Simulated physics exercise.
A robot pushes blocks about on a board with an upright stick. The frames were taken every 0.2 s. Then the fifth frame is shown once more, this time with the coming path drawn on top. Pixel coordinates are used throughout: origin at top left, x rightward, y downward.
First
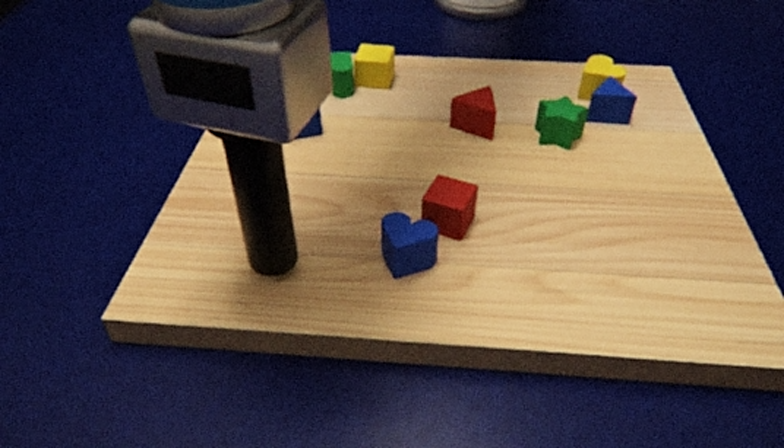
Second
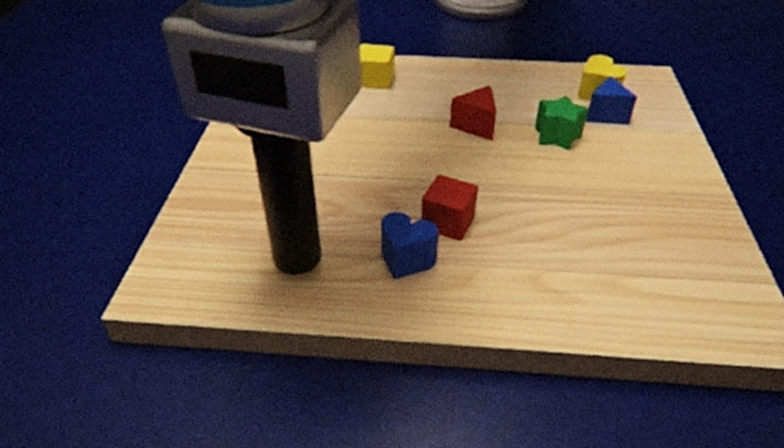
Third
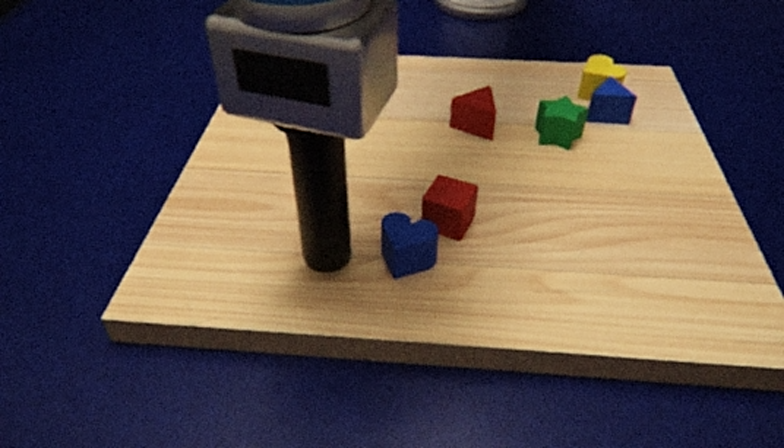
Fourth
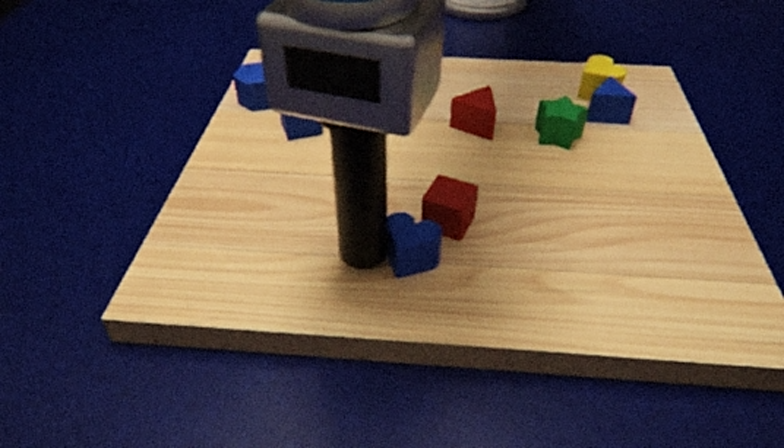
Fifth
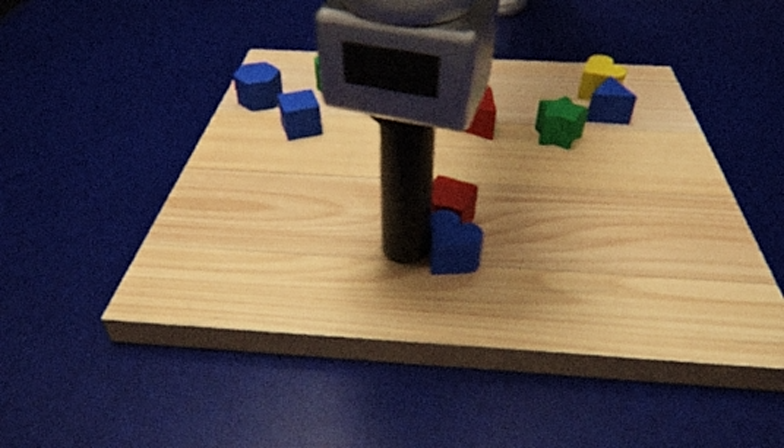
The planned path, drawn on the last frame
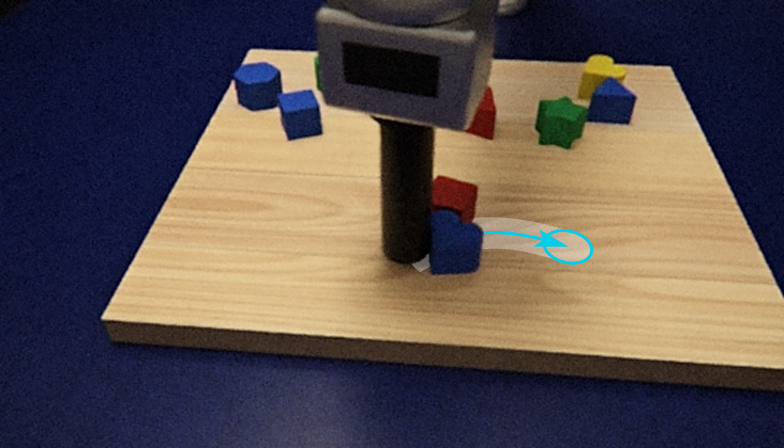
At the start, a dark upright stick stands on a wooden board, left of a blue heart-shaped block and a red cube, with other coloured blocks farther back. The stick slides right across the board, reaches the blue heart, and pushes it a short way right, in front of the red cube.
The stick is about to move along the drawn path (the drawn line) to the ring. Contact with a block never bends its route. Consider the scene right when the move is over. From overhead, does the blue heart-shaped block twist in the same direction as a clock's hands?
Yes, that is what happens.
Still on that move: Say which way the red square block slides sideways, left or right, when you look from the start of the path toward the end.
It will end up to the left.
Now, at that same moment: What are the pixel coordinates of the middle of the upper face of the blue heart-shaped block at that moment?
At the end it should sit near (531, 237).
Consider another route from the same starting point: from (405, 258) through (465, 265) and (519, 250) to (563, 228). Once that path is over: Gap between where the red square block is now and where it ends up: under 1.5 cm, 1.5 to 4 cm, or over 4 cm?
Less than 1.5 cm.
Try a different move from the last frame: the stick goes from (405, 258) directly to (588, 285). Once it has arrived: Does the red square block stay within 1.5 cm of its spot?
Short answer: Yes.
The drawn path runs from (405, 258) via (454, 237) and (510, 233), ending at (568, 246).
On the path given first. One third of the way, stick at (456, 228); red square block at (469, 178), turned 20° anticlockwise; blue heart-shaped block at (499, 226), turned 55° clockwise.
Two thirds of the way, stick at (512, 225); red square block at (475, 174), turned 30° anticlockwise; blue heart-shaped block at (527, 234), turned 95° clockwise.
At the end, stick at (570, 238); red square block at (475, 174), turned 30° anticlockwise; blue heart-shaped block at (531, 237), turned 105° clockwise.
